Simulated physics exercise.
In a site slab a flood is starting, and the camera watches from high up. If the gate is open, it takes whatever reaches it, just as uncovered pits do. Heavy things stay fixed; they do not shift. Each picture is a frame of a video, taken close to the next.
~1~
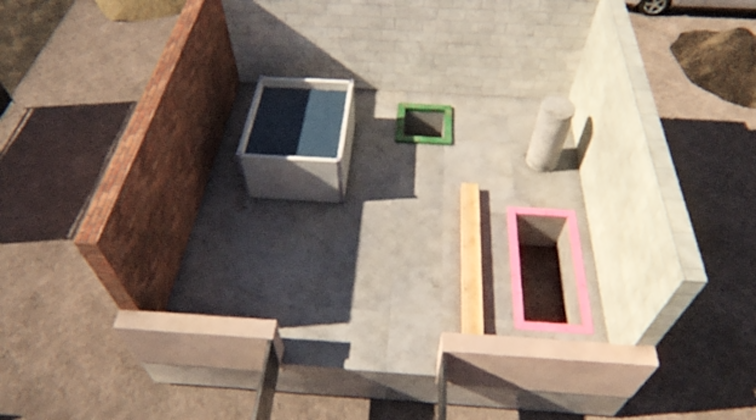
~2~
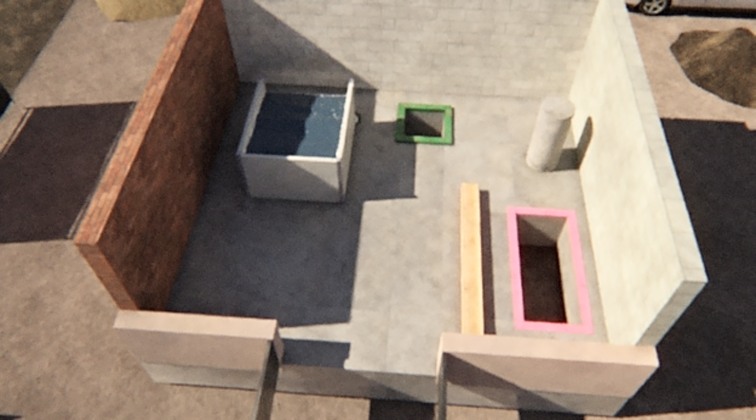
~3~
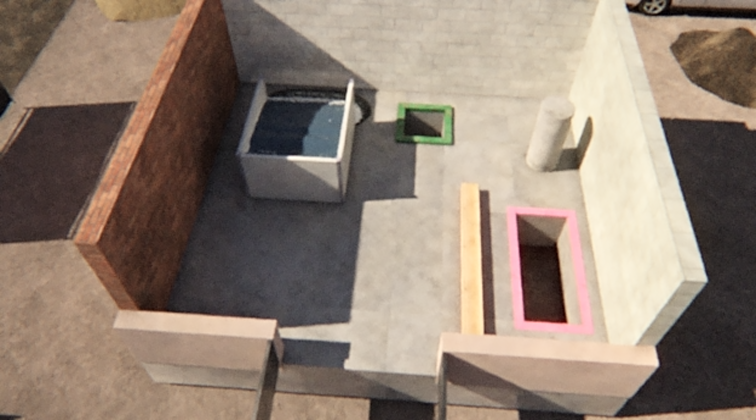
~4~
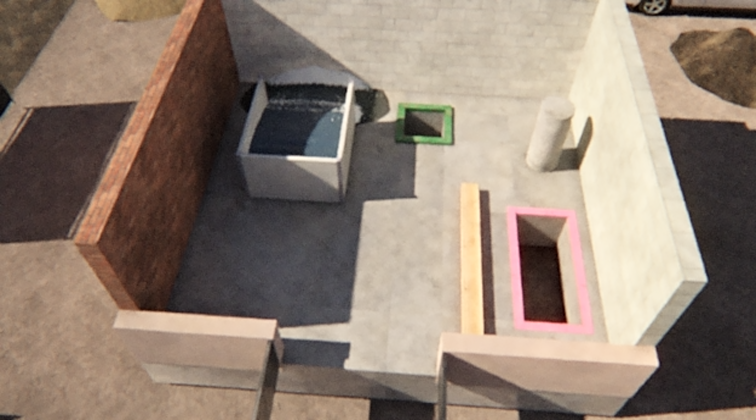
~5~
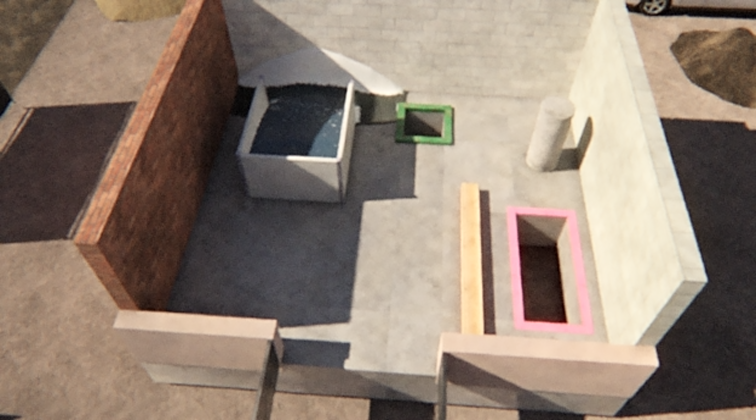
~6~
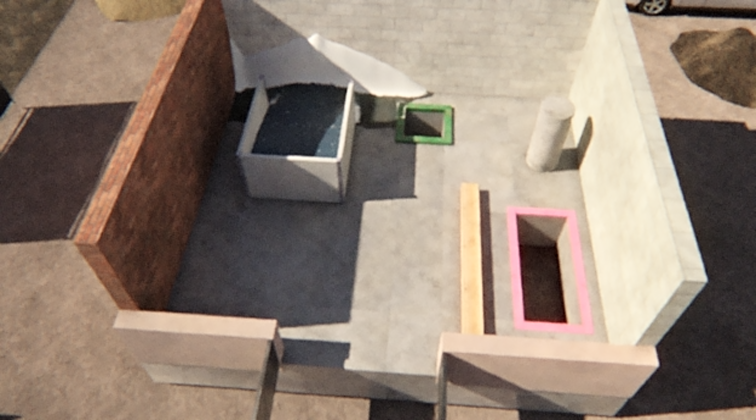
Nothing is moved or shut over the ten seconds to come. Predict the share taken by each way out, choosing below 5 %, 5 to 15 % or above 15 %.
Predicted: The gate takes 5 to 15 %; the green pit takes above 15 %; the pink pit takes 5 to 15 %.
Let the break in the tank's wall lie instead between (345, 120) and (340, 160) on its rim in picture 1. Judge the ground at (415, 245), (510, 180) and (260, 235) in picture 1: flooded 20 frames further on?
Listed in order, they come out sitting in a pool, sitting in a pool and without a puddle.
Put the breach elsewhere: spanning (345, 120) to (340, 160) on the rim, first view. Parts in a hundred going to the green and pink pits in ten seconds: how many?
In percent: Green 4, pink 35.
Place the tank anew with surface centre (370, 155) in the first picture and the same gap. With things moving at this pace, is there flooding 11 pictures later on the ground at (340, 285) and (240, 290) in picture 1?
In the order given, untouched and untouched.
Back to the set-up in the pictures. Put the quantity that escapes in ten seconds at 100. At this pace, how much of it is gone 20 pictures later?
My estimate is roughly 45 percent.
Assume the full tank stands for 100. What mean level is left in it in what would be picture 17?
Close to 24 %.
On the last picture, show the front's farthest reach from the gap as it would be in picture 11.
Somewhere near (548, 102).
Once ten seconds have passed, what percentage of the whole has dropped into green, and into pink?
About 22 %, then about 10 %.
A moment on, water covers 20 % of the floor; the gate 0 %, the green pit 3 %, the pink pit 0 %.
Next, water covers 35 % of the floor; the gate 0 %, the green pit 9 %, the pink pit 0 %.
Then, water covers 50 % of the floor; the gate 0 %, the green pit 15 %, the pink pit 2 %.
Later, water covers 85 % of the floor; the gate 3 %, the green pit 19 %, the pink pit 5 %.
In the end, water covers 95 % of the floor; the gate 7 %, the green pit 21 %, the pink pit 10 %.
